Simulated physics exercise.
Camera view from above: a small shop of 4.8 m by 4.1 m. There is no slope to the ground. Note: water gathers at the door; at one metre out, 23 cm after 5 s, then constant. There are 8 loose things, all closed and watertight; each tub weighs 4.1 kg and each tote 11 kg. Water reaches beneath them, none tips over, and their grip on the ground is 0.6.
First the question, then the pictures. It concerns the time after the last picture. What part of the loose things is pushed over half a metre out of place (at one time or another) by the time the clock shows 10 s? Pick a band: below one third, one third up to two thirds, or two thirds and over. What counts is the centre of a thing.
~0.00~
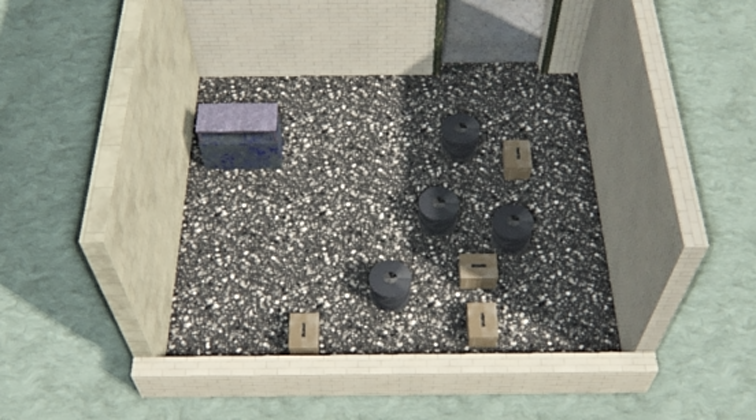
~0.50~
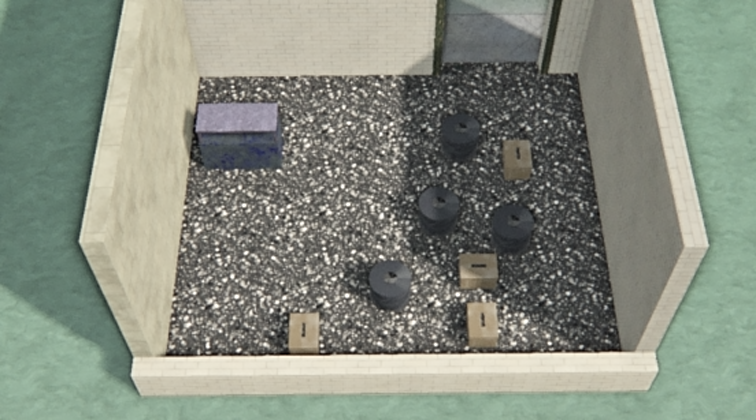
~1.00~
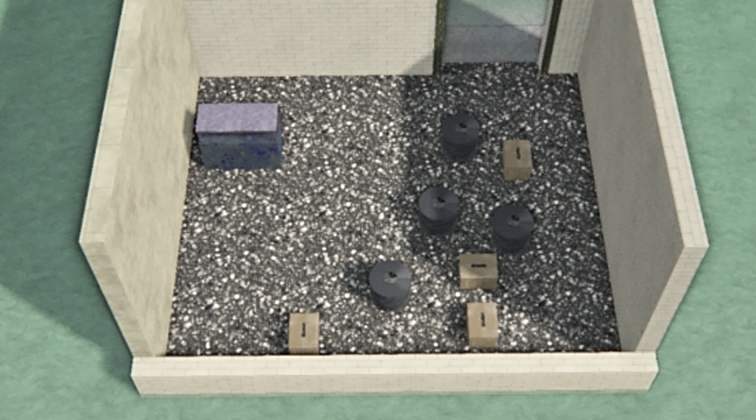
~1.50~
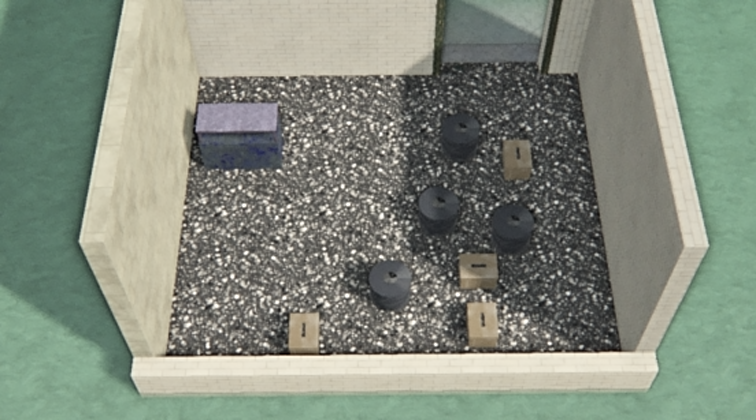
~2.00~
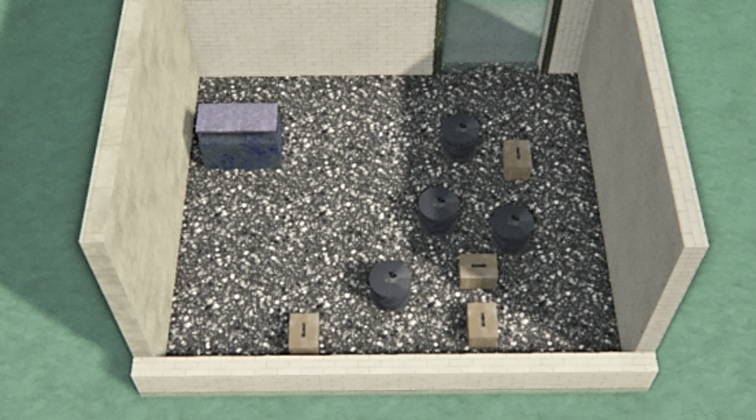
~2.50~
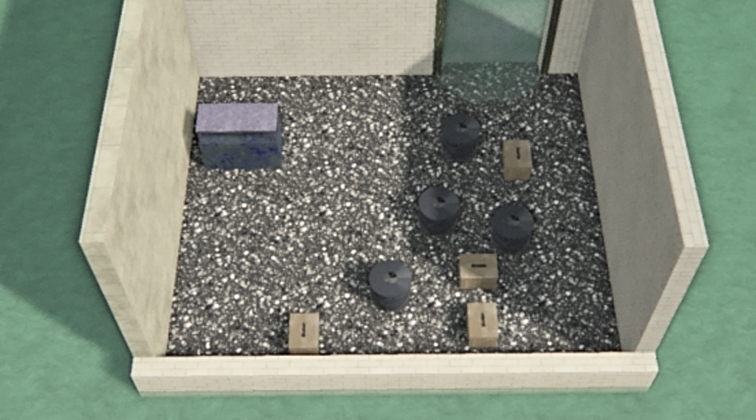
The share is two thirds and over.
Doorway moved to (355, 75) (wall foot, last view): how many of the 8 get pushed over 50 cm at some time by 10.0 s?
So the tally would be 5.
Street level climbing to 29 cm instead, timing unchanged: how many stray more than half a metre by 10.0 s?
Then 8.
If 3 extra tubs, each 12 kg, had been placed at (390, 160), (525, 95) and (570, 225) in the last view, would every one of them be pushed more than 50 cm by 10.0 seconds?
In turn: Under, more, over.
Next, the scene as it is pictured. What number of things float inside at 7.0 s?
At that time the total is 3.
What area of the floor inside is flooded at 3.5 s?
Some 2.0 m2 of it.
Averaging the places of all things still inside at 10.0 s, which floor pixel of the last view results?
I'd put it around (368, 317).
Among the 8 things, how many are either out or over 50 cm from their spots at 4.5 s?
I make it 1.
After 3.5 s 0 of 8 are over 50 cm from their spots; 0 afloat.
After 4.5 s 1 of 8 are over 50 cm from their spots; 0 afloat.
After 7.0 s 3 of 8 are over 50 cm from their spots; 3 afloat.
After 10.0 s 7 of 8 are over 50 cm from their spots, and 7 have been at some point; 8 afloat.
